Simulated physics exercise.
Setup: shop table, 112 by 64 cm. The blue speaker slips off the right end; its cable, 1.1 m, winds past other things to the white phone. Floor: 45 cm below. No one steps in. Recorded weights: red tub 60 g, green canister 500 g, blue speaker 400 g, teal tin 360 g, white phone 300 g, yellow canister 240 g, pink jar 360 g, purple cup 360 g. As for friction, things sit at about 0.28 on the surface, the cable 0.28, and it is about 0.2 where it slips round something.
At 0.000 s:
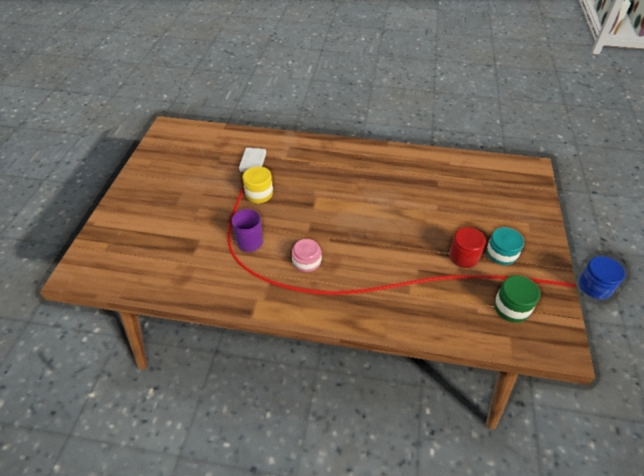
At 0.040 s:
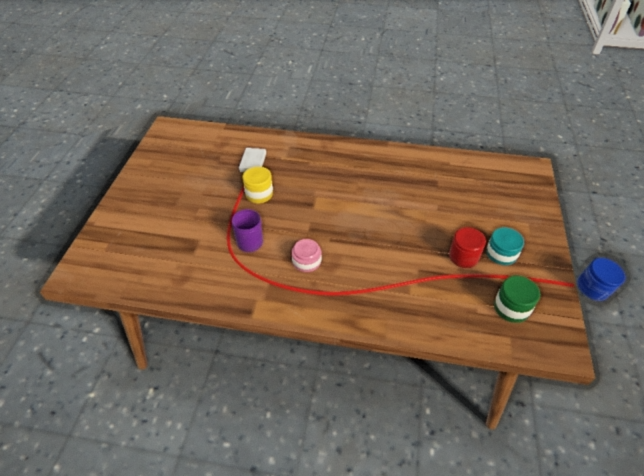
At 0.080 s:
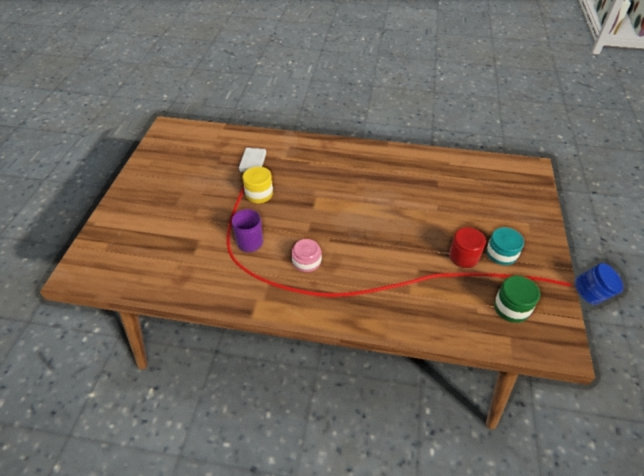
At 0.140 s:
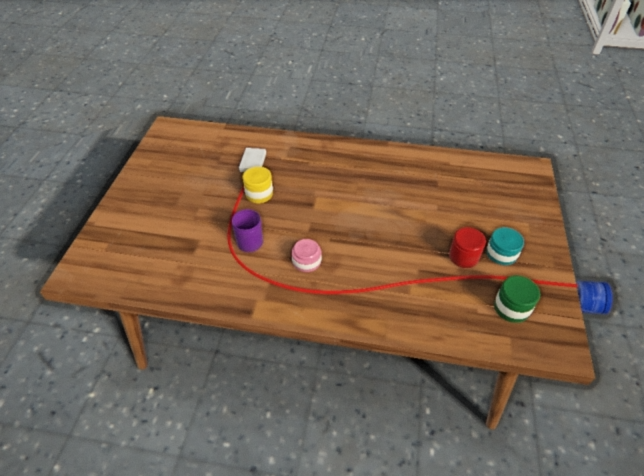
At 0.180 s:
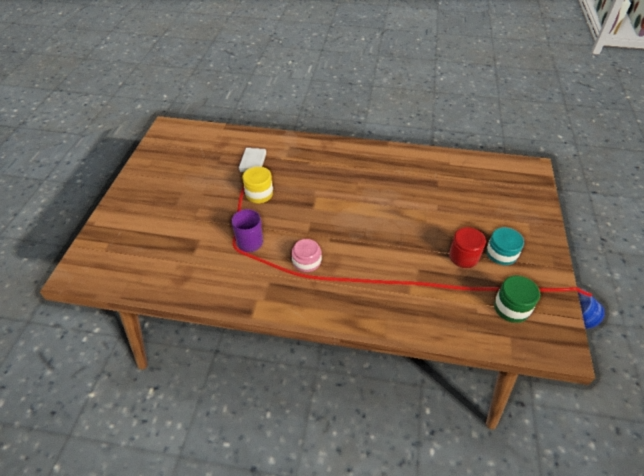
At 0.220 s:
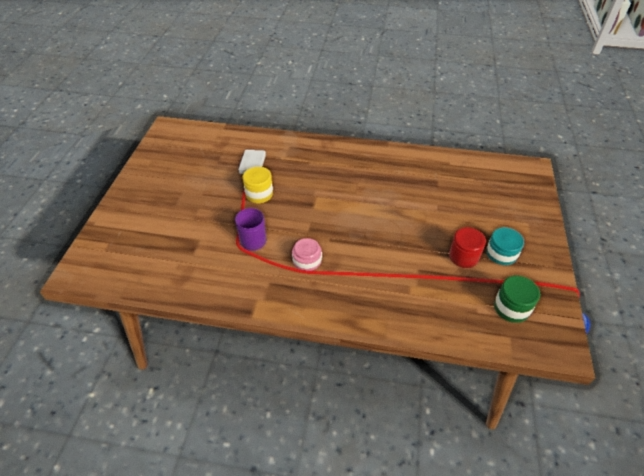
A blue object at the right edge of a wooden table drops down behind the edge until barely visible, while the red cable attached to it pulls straighter across the tabletop, drawing close around the purple cup and pink jar.
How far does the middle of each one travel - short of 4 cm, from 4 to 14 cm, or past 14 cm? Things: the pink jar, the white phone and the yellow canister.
Result: The pink jar is left a fair distance from its place. The white phone is left far from its place. The yellow canister is left a fair distance from its place.
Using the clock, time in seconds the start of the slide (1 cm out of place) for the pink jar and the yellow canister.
On the clock, pink jar 0.28 s and yellow canister 0.34 s.
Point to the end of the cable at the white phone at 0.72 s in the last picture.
Somewhere about (279, 234) in the final view.
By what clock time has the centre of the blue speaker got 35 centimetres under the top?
Answer: 0.60 s on the clock.
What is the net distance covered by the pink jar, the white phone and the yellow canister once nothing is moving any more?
About: Pink jar 8 cm, white phone 30 cm, yellow canister 8 cm.
By 0.5 s, the cable's tail end at (251, 203); white phone 12 cm off its start, yellow canister 5 cm off its start, pink jar 4 cm off its start.
By 0.7 s, the cable's tail end at (279, 234); white phone 24 cm off its start, pink jar 9 cm off its start, yellow canister 8 cm off its start.
By 1.0 s, the cable's tail end at (290, 245); white phone 28 cm off its start at (272, 235), pink jar 9 cm off its start at (329, 224), yellow canister 8 cm off its start at (281, 190).
By 1.2 s, the cable's tail end at (290, 245); white phone 28 cm off its start, pink jar 9 cm off its start, yellow canister 8 cm off its start.
By 2.4 s, the cable's tail end at (290, 245); white phone 28 cm off its start at (272, 235), pink jar 9 cm off its start at (329, 224), yellow canister 8 cm off its start at (281, 190), purple cup 14 cm off its start at (304, 201).
